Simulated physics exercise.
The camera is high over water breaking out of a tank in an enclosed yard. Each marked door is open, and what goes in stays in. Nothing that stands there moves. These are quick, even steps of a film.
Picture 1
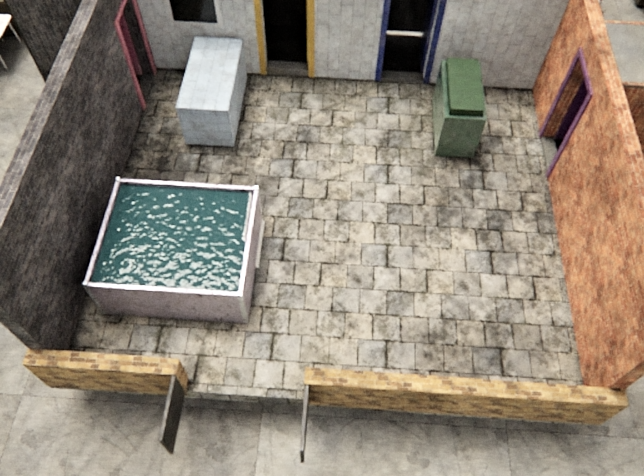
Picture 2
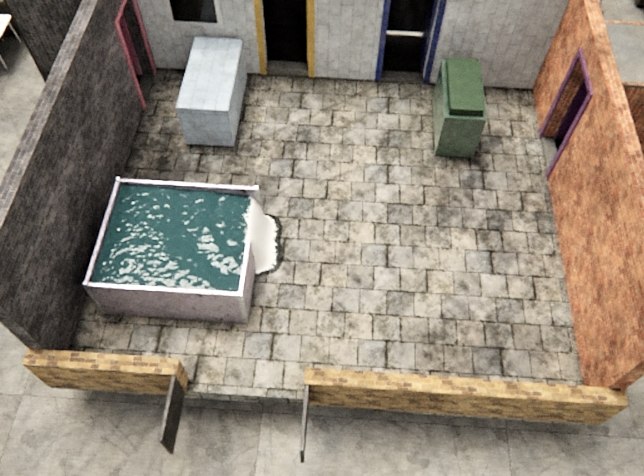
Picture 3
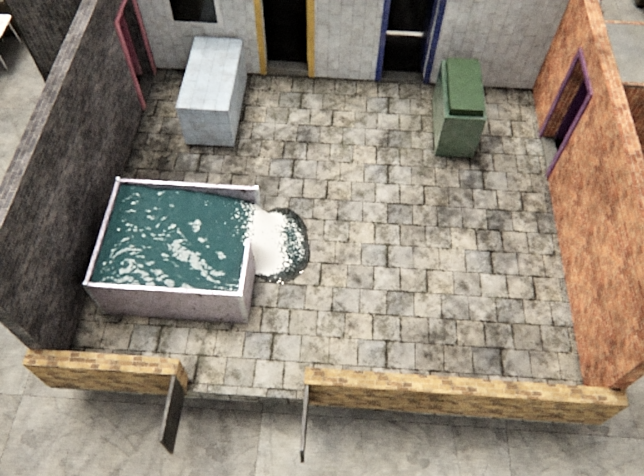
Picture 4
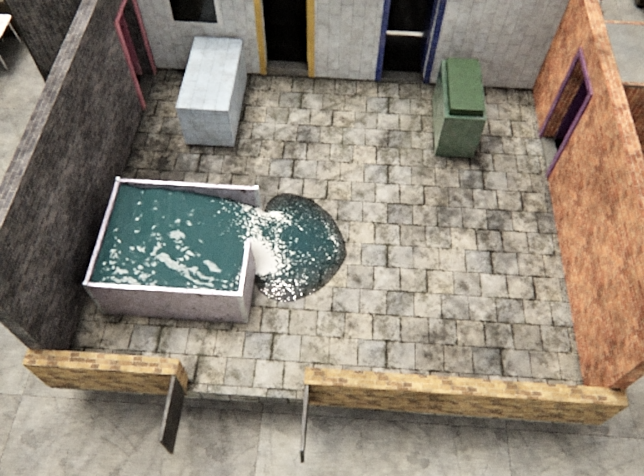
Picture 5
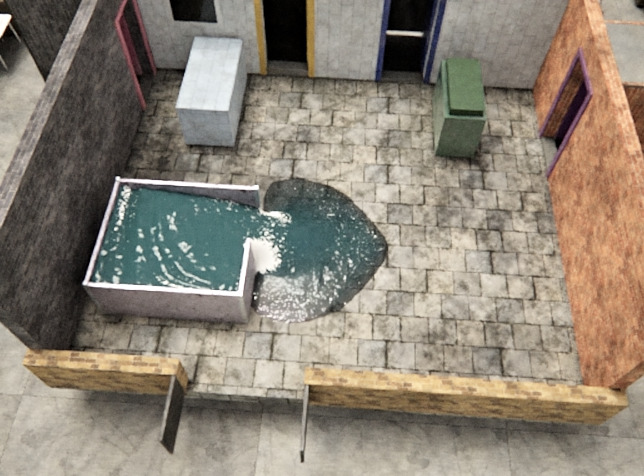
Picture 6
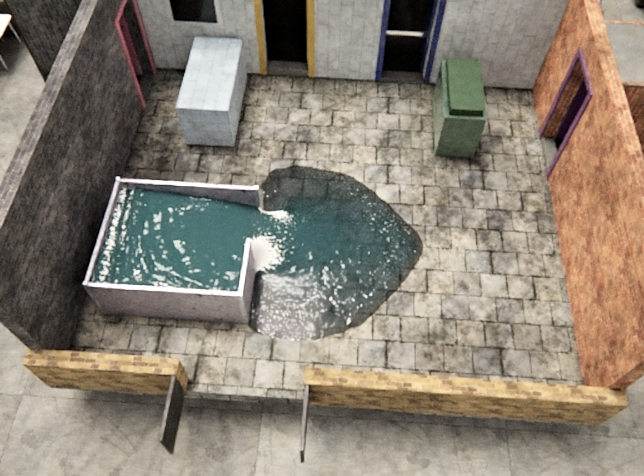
We see, from high above, an open tank of water in a walled, paved yard; water then pours out through its right side and spreads rightward across the paving in a widening pool, rounded then more pointed.
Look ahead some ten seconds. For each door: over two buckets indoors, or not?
The pink door holds within the limit; the blue door floods; the purple door floods; the yellow door holds within the limit.
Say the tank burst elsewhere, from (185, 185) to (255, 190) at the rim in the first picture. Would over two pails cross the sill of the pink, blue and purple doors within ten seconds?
In short: Pink door takes more; blue door floods; purple door stays under.
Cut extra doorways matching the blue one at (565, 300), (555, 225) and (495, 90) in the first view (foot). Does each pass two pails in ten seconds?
One after the other: Takes more, passes that mark, floods.
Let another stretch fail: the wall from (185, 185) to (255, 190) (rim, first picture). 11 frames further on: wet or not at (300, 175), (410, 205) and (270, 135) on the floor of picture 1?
One after the other: Under water, not flooded, under water.
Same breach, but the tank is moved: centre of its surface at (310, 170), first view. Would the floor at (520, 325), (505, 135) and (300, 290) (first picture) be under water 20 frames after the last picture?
As listed: Under water, covered, not flooded.
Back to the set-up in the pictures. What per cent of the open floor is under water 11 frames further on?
Close to 55 %.
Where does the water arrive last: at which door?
Last comes the pink one.
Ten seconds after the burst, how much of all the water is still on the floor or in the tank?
Roughly 90 per cent.
A moment on, water covers 40 % of the floor; the pink door not reached, the blue door not reached, the purple door not reached, the yellow door not reached.
Next, water covers 55 % of the floor; the pink door not reached, the blue door not reached, the purple door under two buckets in, the yellow door not reached.
Then, water covers 60 % of the floor; the pink door not reached, the blue door over two buckets in, the purple door far over two buckets in, the yellow door not reached.
Later, water covers 70 % of the floor; the pink door not reached, the blue door far over two buckets in, the purple door far over two buckets in, the yellow door wet at the sill, nothing in.
In the end, water covers 90 % of the floor; the pink door wet at the sill, nothing in, the blue door far over two buckets in, the purple door far over two buckets in, the yellow door wet at the sill, nothing in.
